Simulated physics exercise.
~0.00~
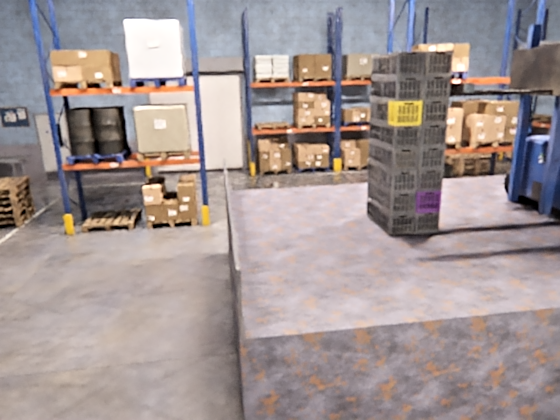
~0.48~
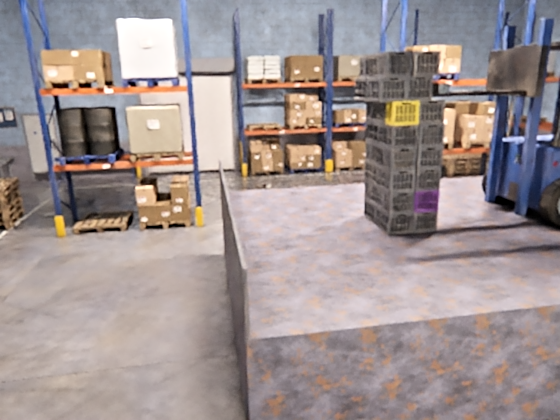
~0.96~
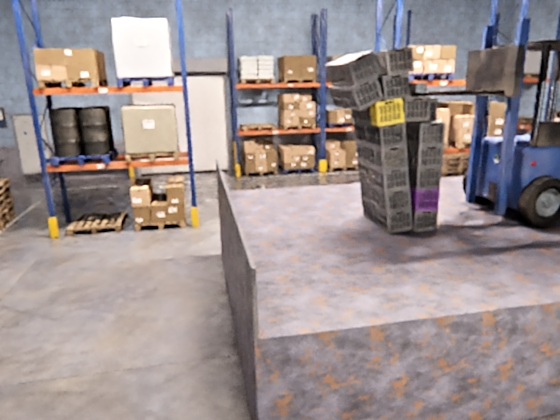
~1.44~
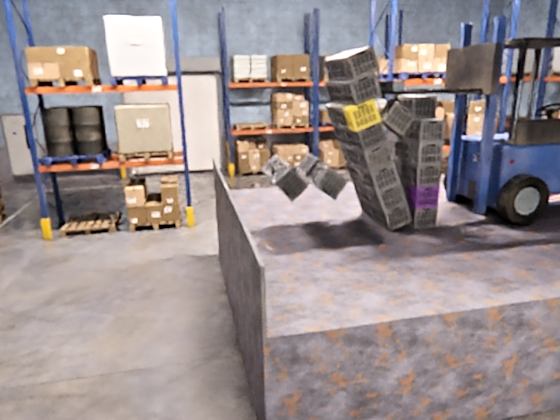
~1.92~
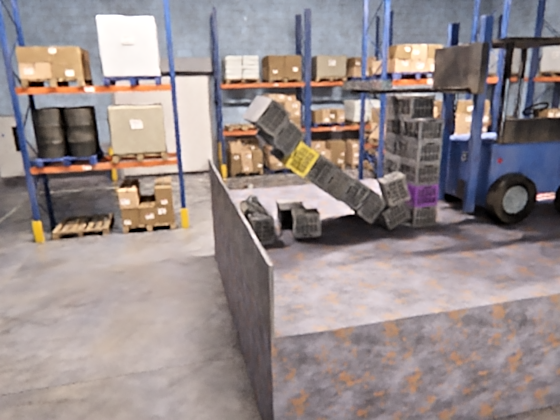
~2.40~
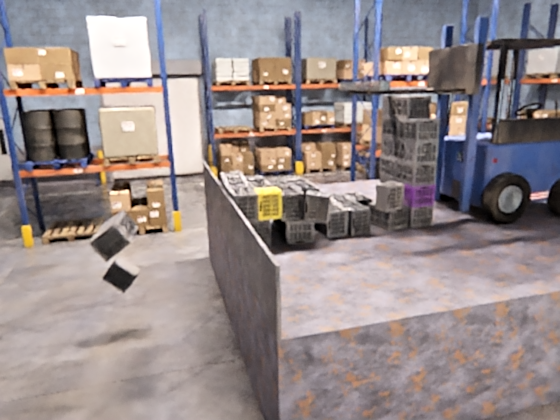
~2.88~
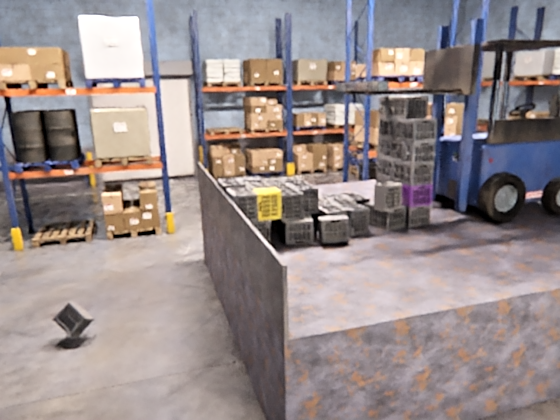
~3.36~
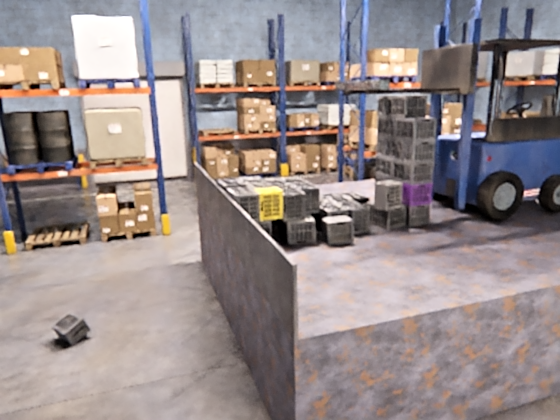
A blue lift truck pushed a beam into the upper part of a tall stack of gray crates, toppling it leftward across the dock; a few tumbled over the edge to the floor, while the yellow-labeled crate lay on its side and the purple-labeled one stayed put.
